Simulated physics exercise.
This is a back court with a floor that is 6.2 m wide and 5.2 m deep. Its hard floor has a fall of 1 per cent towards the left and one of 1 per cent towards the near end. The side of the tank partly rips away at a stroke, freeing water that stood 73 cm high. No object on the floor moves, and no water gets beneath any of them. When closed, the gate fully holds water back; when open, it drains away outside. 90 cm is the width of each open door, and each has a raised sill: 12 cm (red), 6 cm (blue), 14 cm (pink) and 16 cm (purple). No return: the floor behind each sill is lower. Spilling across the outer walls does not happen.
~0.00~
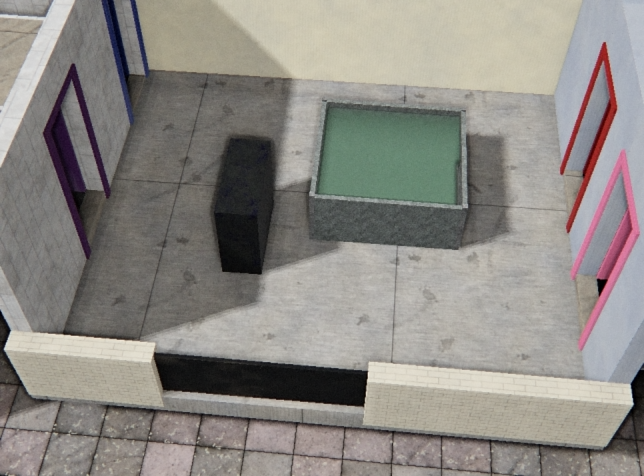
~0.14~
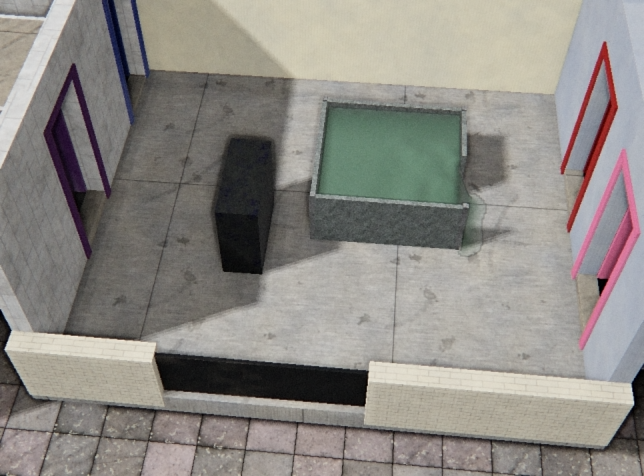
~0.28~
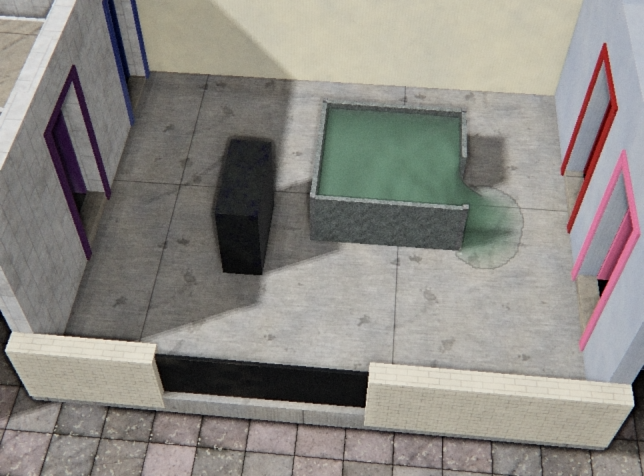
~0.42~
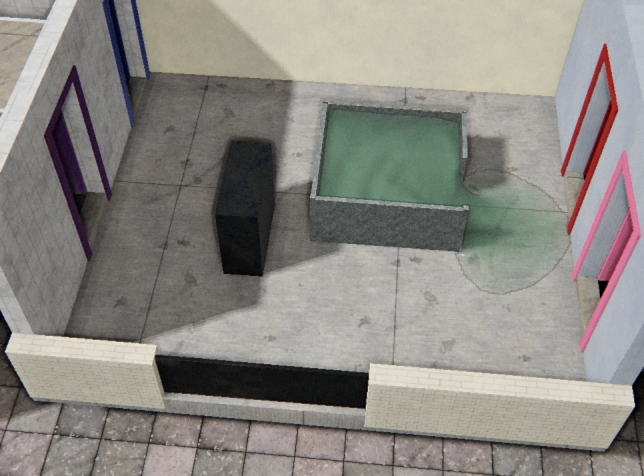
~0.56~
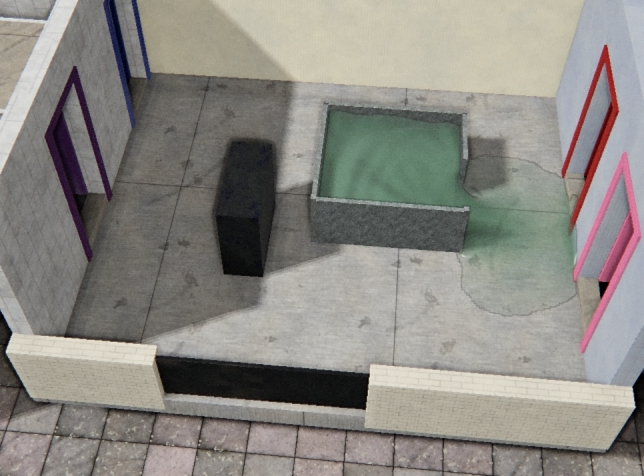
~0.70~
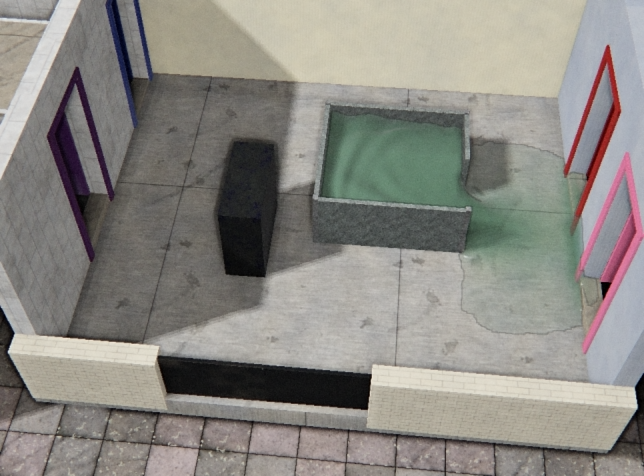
At the start, green water lies still in a stone tank beside a black block in a walled court. Part of the tank's right side opens, and water pours onto the floor, spreading right to the wall by the red and pink doorways, then toward the near end as ripples cross the tank.
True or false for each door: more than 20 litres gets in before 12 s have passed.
Red door true, blue door true, pink door true, purple door false.
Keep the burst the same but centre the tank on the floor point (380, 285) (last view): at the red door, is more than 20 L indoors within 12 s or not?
Red: Within limit.
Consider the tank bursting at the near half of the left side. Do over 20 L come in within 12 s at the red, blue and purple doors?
Here's how it goes: Red falls short, blue exceeds it, purple falls short.
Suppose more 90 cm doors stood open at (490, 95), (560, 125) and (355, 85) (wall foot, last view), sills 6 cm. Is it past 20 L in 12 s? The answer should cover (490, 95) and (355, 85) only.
In that order: Over, under.
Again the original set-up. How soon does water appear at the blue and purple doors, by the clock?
Blue 5.5 s, purple 4.5 s.
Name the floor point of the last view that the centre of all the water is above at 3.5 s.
(440, 233).
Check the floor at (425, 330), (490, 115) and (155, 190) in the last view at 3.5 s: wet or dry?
First spot soaked, second soaked, third bone dry.
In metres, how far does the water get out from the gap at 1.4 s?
That comes to near 3.0 m out.
After 1.4 s water covers 20 % of the floor and is deepest (42 cm) near (559, 248); red door 31 cm at the sill, 67 L in, blue door not reached, pink door 26 cm at the sill, 11 L in, purple door not reached.
After 2.2 s water covers 25 % of the floor and is deepest (36 cm) near (591, 416); red door 28 cm at the sill, 161 L in, blue door not reached, pink door 21 cm at the sill, 44 L in, purple door not reached.
After 3.5 s water covers 55 % of the floor and is deepest (24 cm) near (590, 401); red door 21 cm at the sill, 228 L in, blue door not reached, pink door 16 cm at the sill, 61 L in, purple door not reached.
After 7.0 s water covers 90 % of the floor and is deepest (14 cm) near (56, 371); red door 9 cm at the sill, 260 L in, blue door 9 cm at the sill, 3 L in, pink door 8 cm at the sill, 65 L in, purple door 8 cm at the sill, 0 L in.
After 12.0 s water covers 95 % of the floor and is deepest (11 cm) near (56, 371); red door 4 cm at the sill, 260 L in, blue door 10 cm at the sill, 63 L in, pink door 4 cm at the sill, 65 L in, purple door 11 cm at the sill, 0 L in.
